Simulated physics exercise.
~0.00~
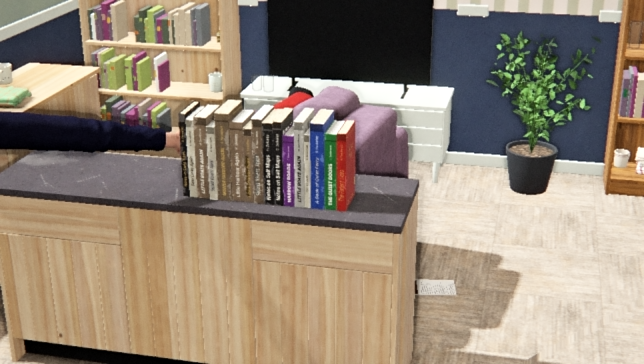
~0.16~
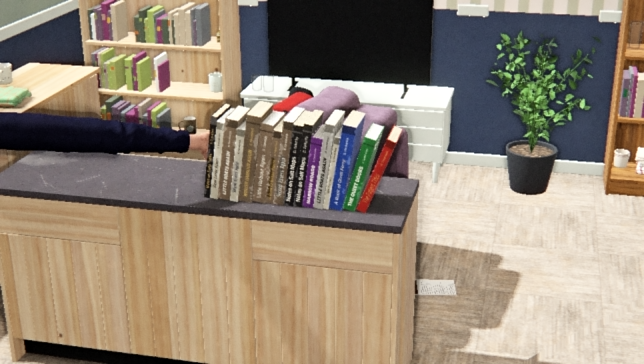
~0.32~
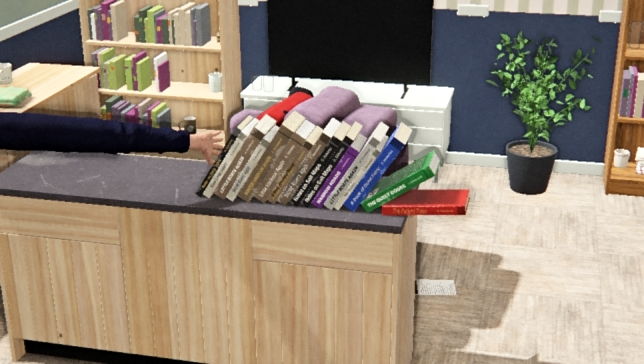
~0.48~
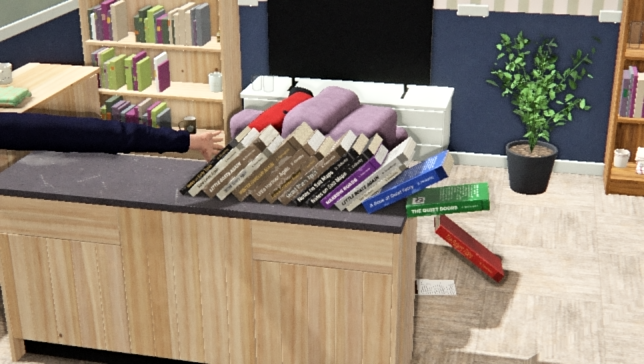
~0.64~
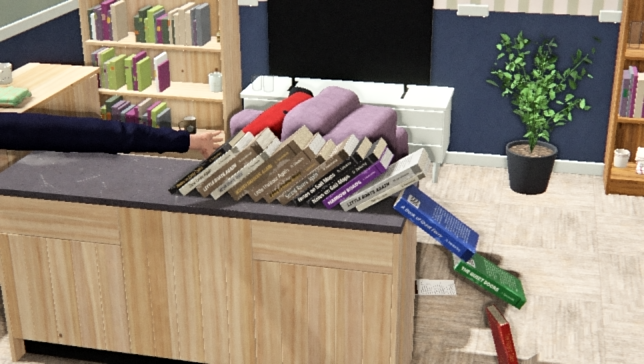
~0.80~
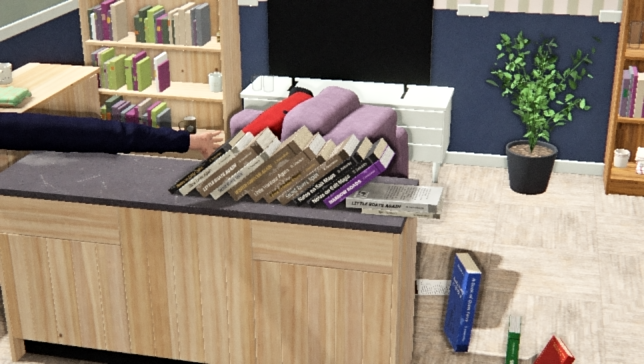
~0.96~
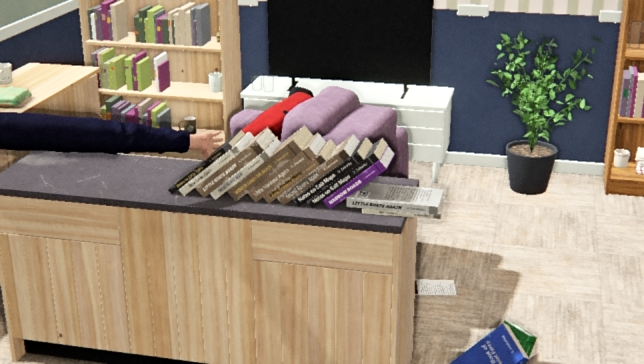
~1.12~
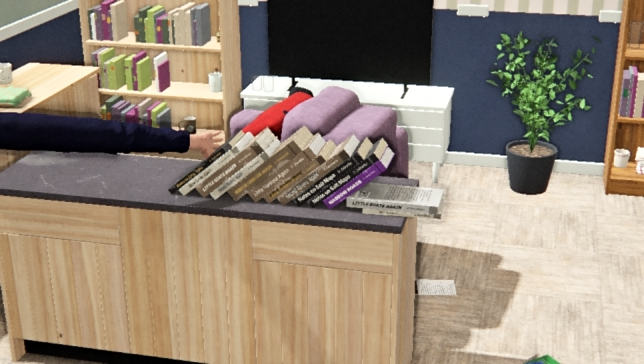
A dark-sleeved arm pushed a row of upright books rightward along a dark worktop, making them lean over. The red, green and blue books tumbled off the right edge to the floor, while the rest stayed on top, slanted, with a pale one lying over the edge.
